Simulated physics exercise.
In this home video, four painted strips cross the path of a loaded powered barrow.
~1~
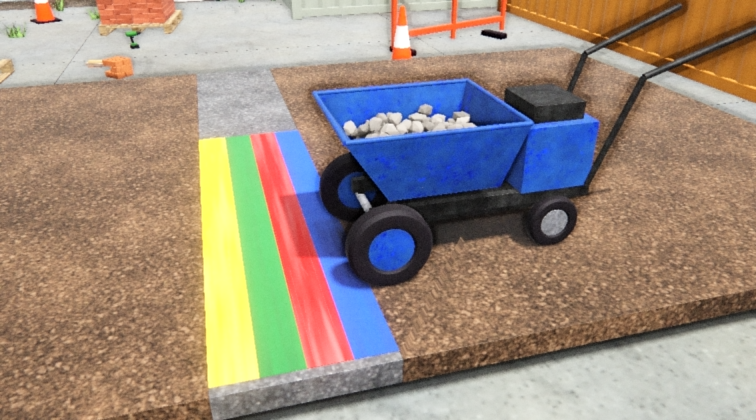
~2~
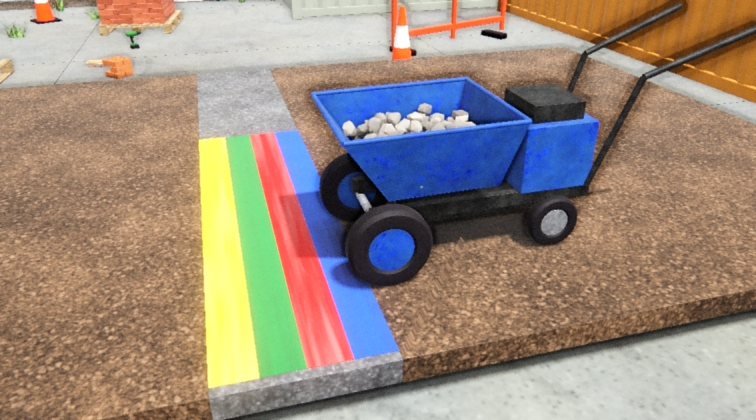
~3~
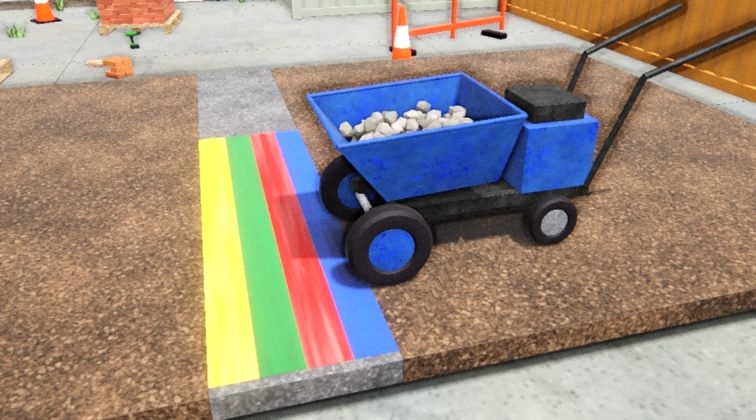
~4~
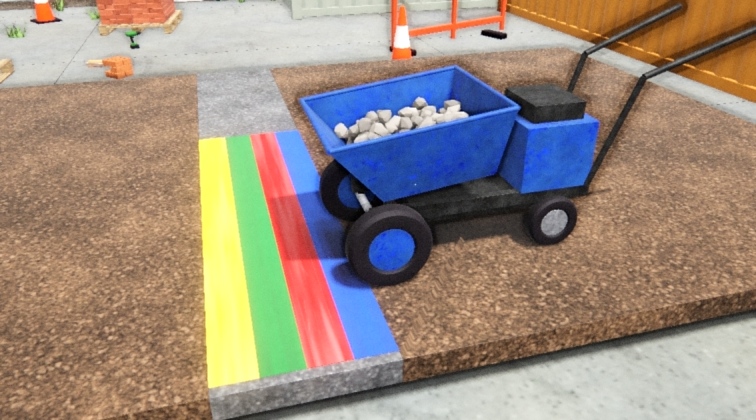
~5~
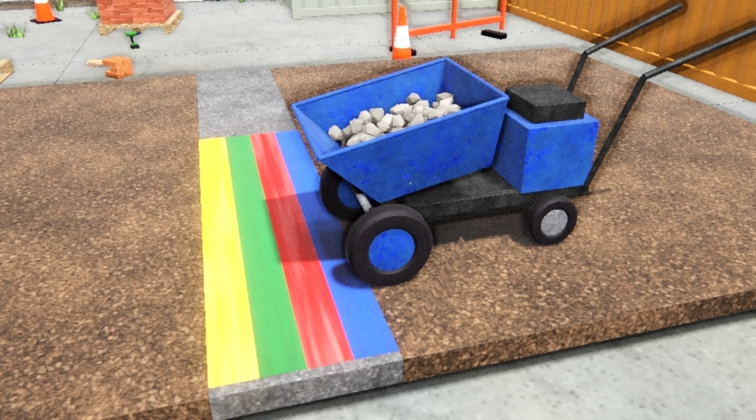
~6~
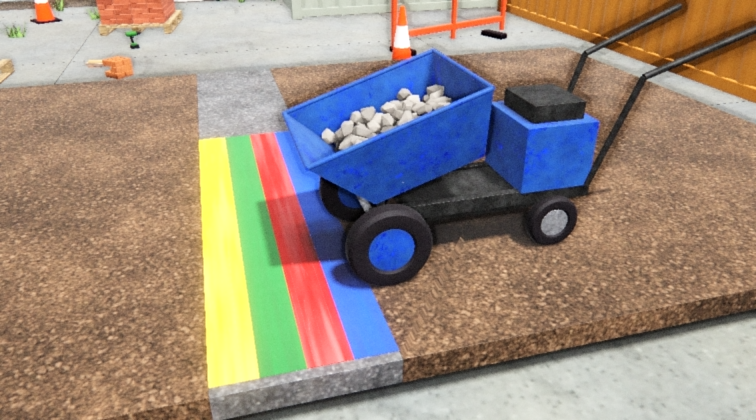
A blue powered barrow loaded with broken stones stands on brown, gritty ground, seen from slightly above and from its side by a still camera. Yellow, green, red and blue strips lie left to right beside its front wheels, with black handles at right and orange cones and a barrier behind. The skip starts level, then tilts gradually leftward, its rear rising clearly while the wheels stay put.
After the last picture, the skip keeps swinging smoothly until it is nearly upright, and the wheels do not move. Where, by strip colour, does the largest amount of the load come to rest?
On the yellow strip.
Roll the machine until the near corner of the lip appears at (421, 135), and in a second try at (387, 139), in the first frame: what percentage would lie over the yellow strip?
You'd get 10 in a hundred the first time and 20 in a hundred the second.
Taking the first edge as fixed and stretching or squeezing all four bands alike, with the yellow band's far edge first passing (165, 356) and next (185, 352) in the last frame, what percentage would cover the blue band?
Near 0 and 0 in a hundred.
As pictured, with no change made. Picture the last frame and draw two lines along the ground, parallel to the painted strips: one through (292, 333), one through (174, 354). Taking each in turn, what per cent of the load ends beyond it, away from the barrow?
First roughly 70 percent, then 10 percent.
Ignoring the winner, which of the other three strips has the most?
Next in line comes green.
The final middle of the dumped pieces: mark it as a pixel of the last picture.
Near pixel (225, 263).
Shortly afterwards, skip tipped steeply; the whole lot in the skip.
Next, skip tipped steeply; all but a few in the skip; only a few over the green strip; only a few over the yellow strip.
Some moments later, skip tipped right over; near half in the skip; a little over the green strip; near a third over the yellow strip; a little off the paint.
In the end, skip tipped right over; near a quarter in the skip; none at all over the blue strip; only a few over the red strip; near a quarter over the green strip; near a third over the yellow strip; near a quarter off the paint.
